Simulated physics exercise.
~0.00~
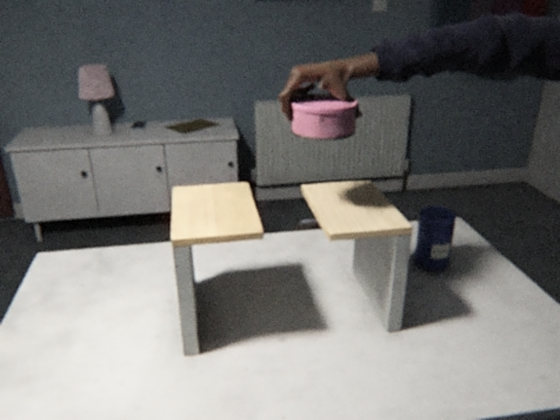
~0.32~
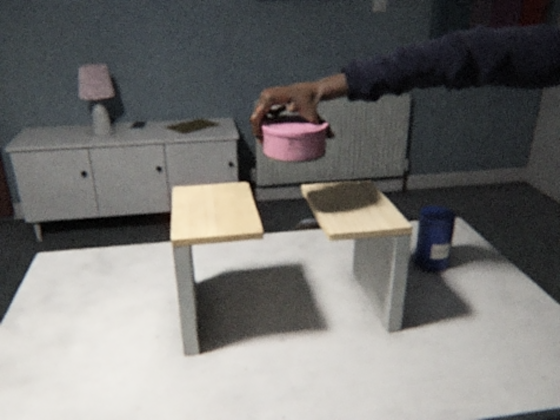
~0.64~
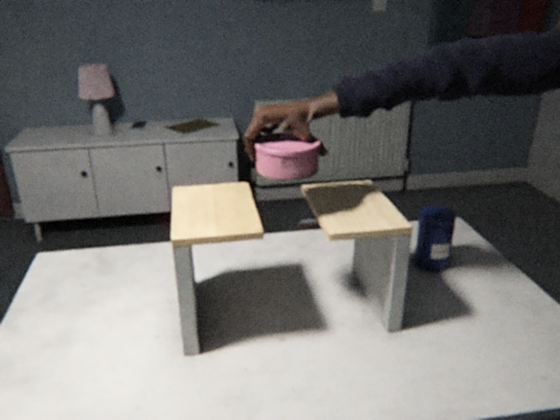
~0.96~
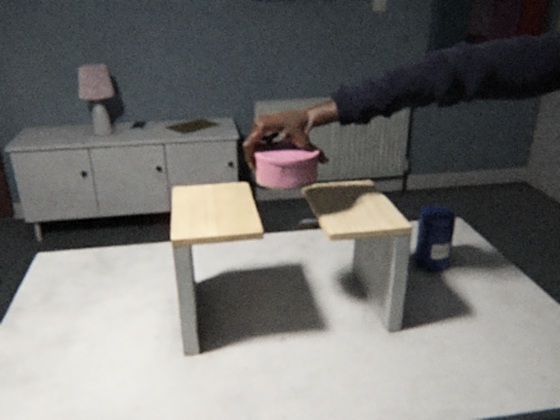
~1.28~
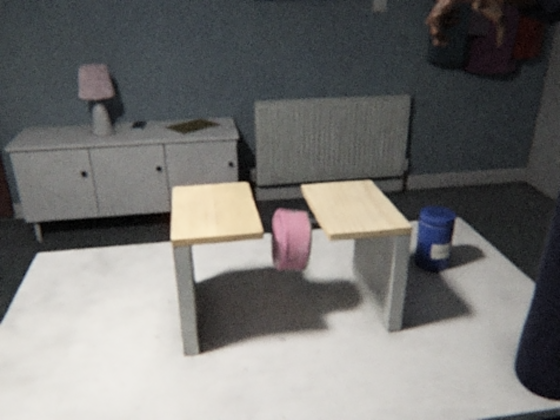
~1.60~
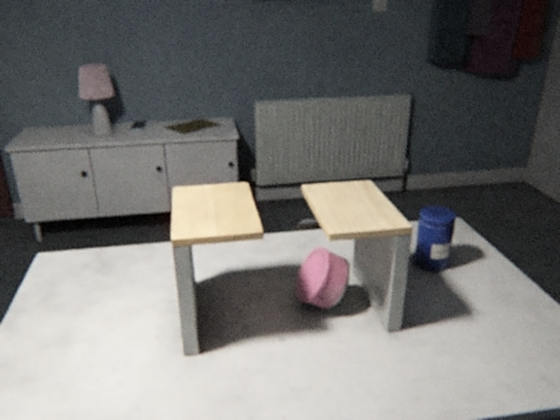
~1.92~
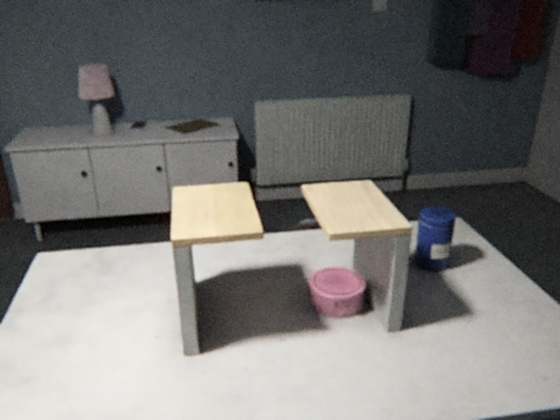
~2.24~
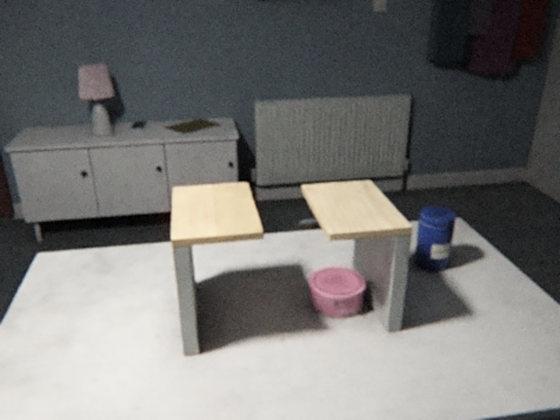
At first, a hand holds a round pink tub above two wooden-topped ledges with a gap between them, while a blue jar stands on the pale table to the right. The hand moves the tub left and down until it hovers just over the gap. It then lets go and draws back, and the tub tips onto its side as it drops between the ledges. Still tilted, the tub shifts right as it nears the table. It ends upright on the tabletop beside the right support, and the jar has not moved.
